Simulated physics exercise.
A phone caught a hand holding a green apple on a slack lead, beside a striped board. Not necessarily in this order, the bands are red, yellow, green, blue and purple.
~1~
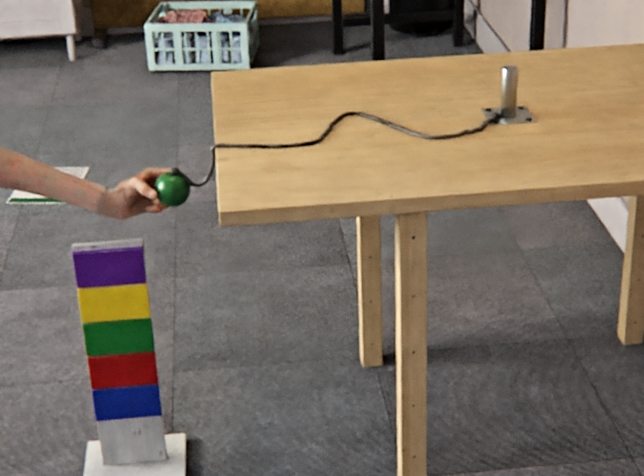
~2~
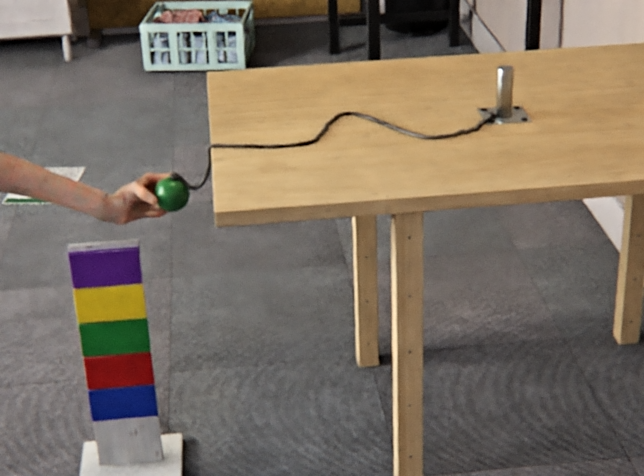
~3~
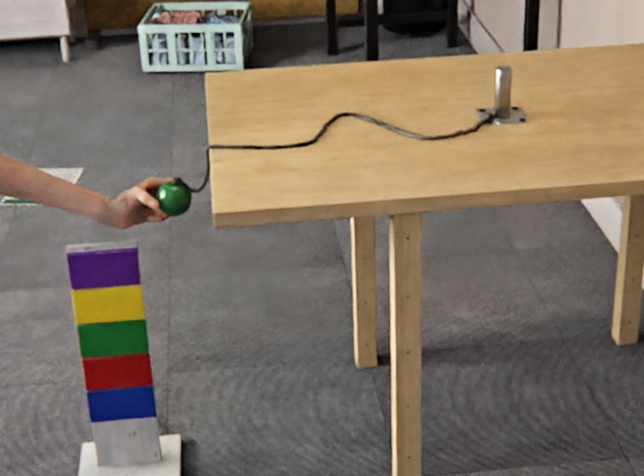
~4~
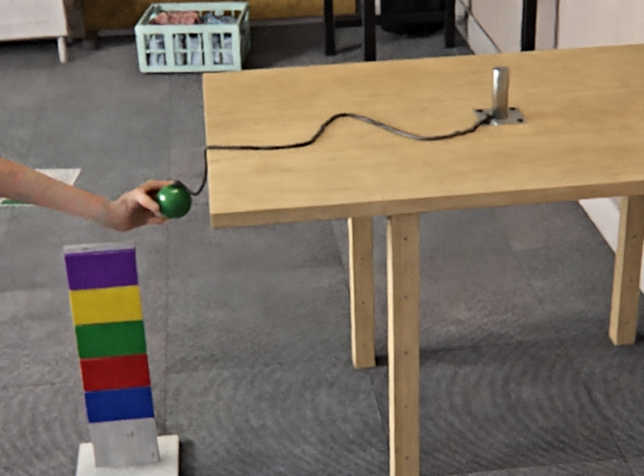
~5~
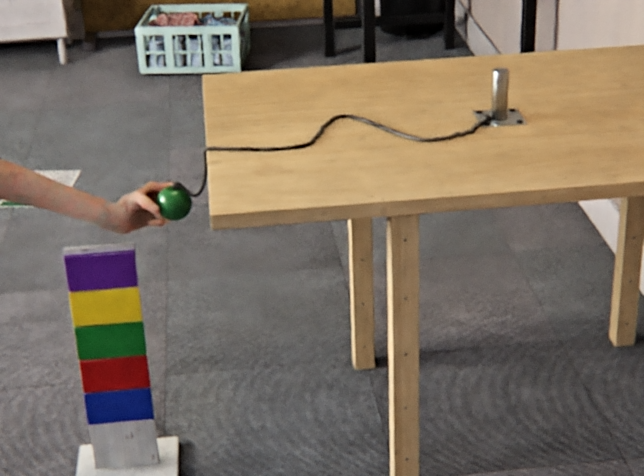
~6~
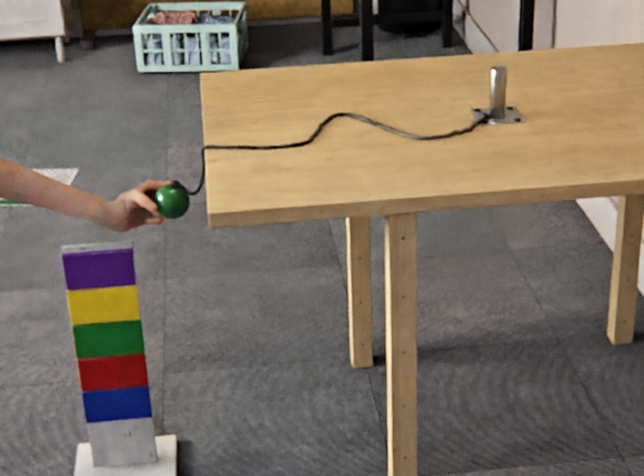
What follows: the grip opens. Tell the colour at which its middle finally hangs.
It hangs at green.
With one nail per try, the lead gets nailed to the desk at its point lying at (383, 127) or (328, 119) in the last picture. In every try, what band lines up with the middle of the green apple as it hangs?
Try one: Yellow. Try two: Purple.
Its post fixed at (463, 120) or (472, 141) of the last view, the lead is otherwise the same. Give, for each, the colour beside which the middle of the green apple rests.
Red; red.
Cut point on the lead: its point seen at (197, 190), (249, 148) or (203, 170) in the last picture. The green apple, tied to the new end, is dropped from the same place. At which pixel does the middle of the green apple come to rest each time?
Approximate pixels, cut by cut: (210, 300); (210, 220); (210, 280).
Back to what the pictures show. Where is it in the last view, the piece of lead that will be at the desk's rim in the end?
Near pixel (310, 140).
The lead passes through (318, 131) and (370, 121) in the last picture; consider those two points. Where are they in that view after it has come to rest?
End points: Roughly (230, 140); roughly (319, 131).
A little later, apple near (233, 318); level with green.
Next, apple near (206, 326); level with green.
When it is over, apple near (217, 325); level with green. Its middle rests at the green band.
